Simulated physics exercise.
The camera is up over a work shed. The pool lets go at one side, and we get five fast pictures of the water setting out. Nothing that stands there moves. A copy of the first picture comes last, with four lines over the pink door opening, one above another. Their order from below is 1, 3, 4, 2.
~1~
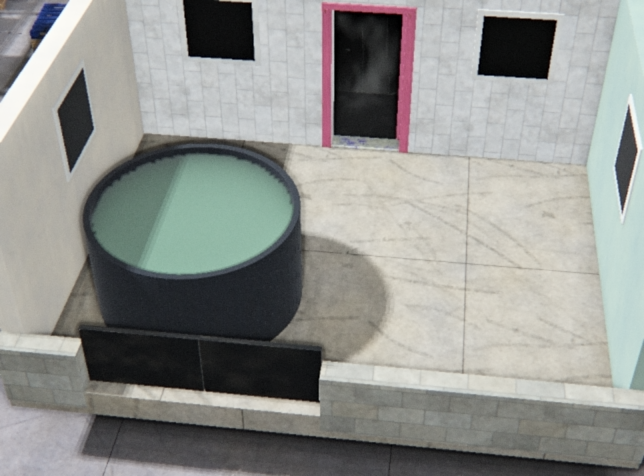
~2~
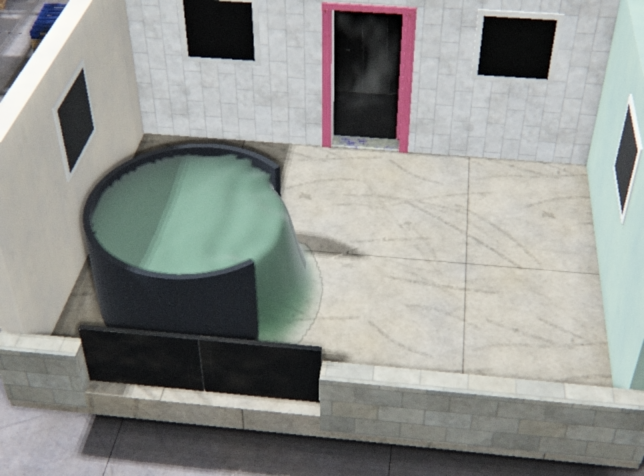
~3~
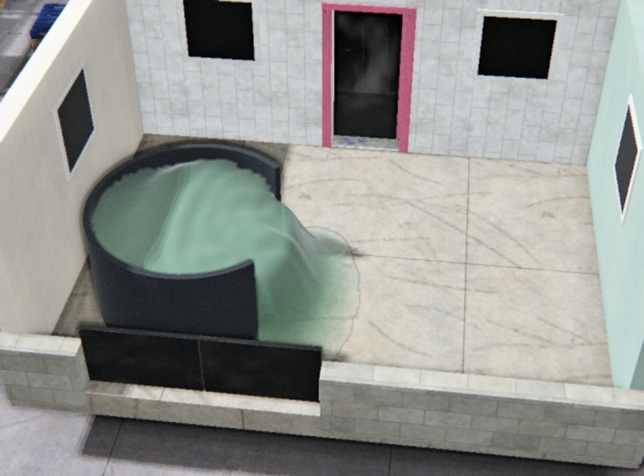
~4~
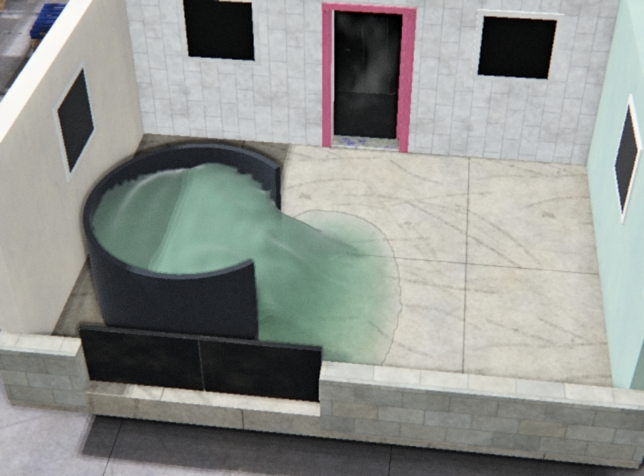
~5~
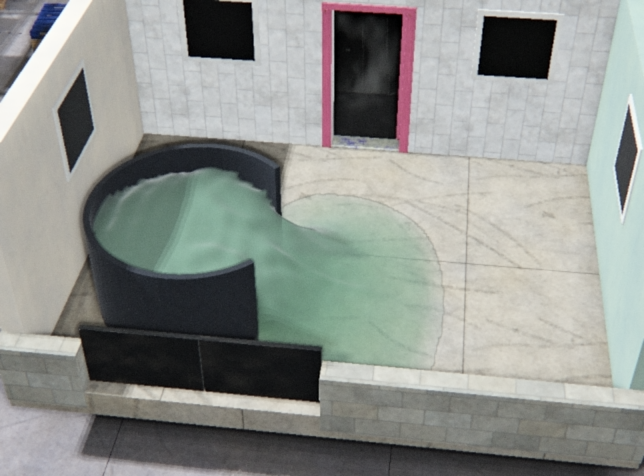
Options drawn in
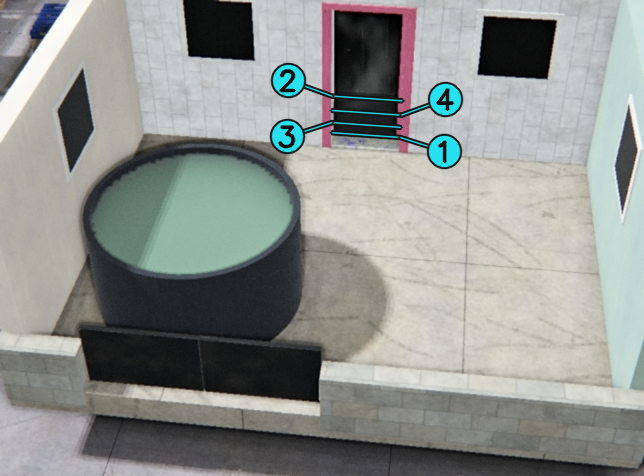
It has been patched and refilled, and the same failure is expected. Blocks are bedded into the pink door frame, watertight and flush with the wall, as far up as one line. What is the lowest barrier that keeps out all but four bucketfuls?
The limit is 1.
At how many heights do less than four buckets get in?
All of the four.
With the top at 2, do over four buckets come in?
No, not at all.
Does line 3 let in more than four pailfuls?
No.
On the marked copy, 1 at (365, 135); 2 at (367, 98); 3 at (366, 125); 4 at (366, 112); from the bottom up 1, 3, 4, 2.
With 1, a splash gets over, under a bucket.
With 2, nothing gets over.
With 3, nothing gets over.
With 4, nothing gets over.
